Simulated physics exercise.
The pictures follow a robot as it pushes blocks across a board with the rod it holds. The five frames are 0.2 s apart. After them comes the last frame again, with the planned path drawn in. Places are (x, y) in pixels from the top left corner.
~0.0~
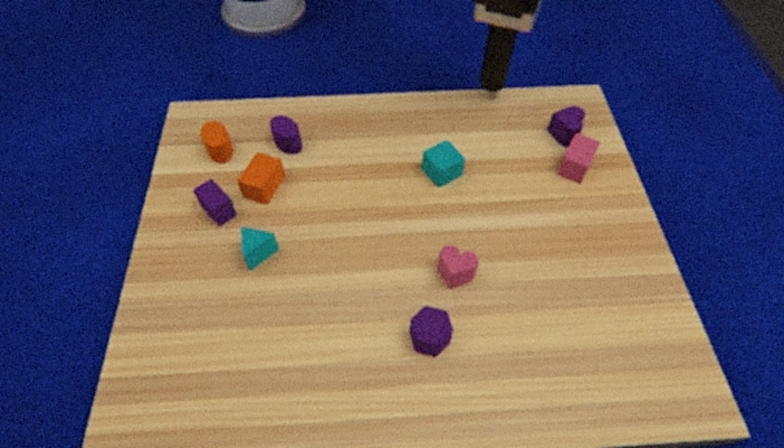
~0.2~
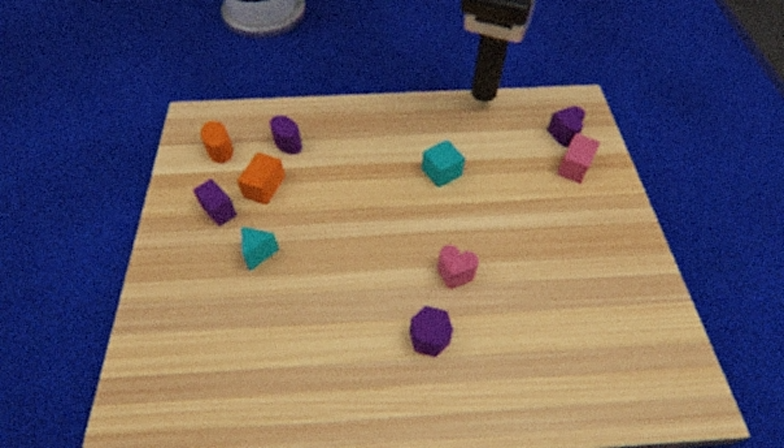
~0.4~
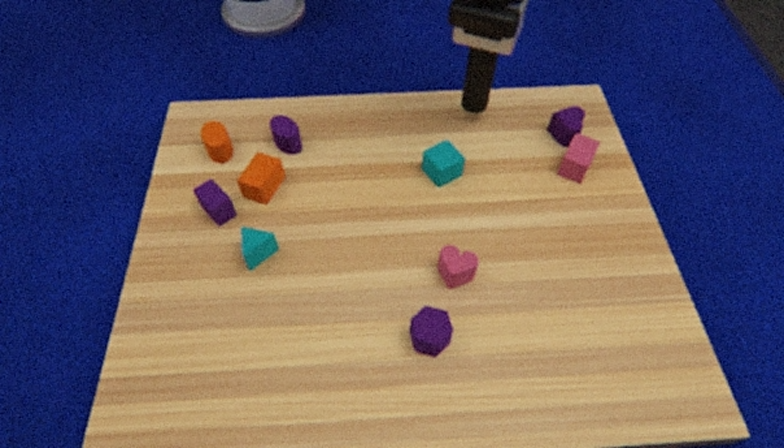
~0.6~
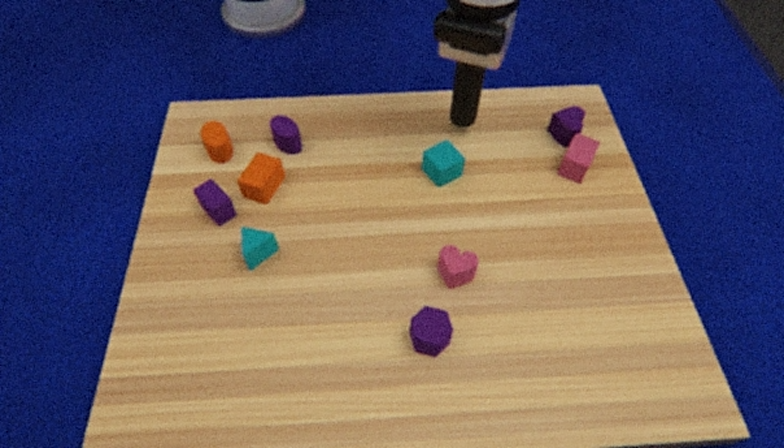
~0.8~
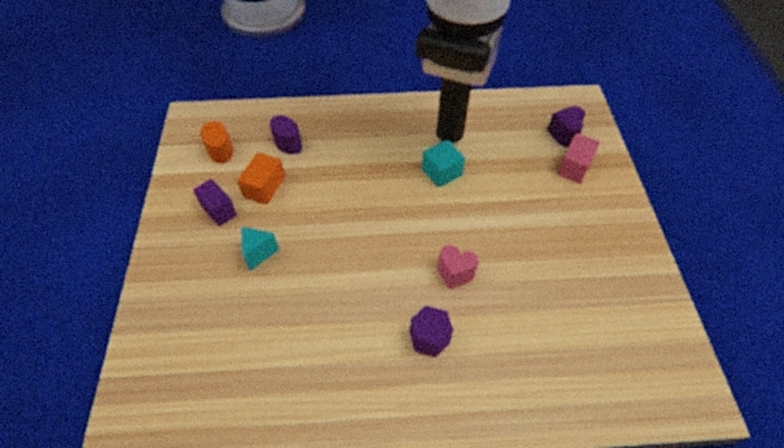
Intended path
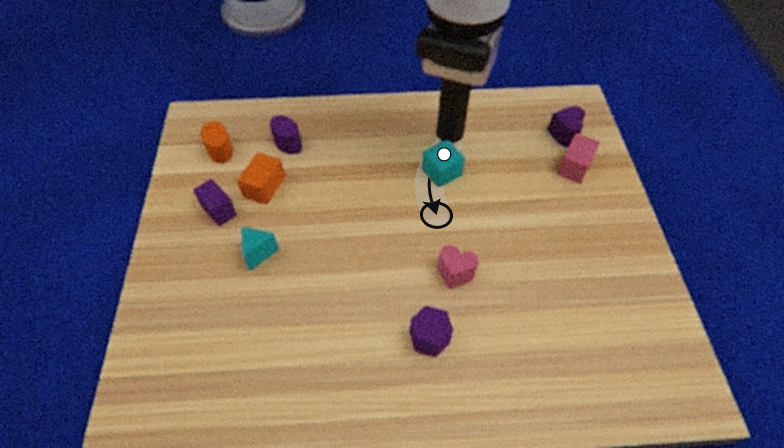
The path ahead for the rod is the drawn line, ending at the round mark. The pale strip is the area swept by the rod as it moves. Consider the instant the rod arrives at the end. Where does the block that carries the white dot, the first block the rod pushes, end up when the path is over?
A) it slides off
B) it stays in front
B (it stays in front)
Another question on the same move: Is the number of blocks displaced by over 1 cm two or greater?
Answer: No.
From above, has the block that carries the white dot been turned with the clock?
Final answer: No.
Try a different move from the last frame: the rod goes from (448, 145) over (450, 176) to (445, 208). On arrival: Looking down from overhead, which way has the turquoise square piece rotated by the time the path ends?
Clockwise rotation.
Drawn move, from (448, 145) over (434, 165) and (429, 189) to (436, 215); the dot is on the turquoise square piece.
The first path, step by step. One third of the way, rod at (435, 154); turquoise square piece at (440, 174), turned 25° anticlockwise.
Two thirds of the way, rod at (431, 178); turquoise square piece at (443, 195), turned 70° anticlockwise.
At the end, rod at (438, 204); turquoise square piece at (457, 222), turned 90° anticlockwise; pink heart still.
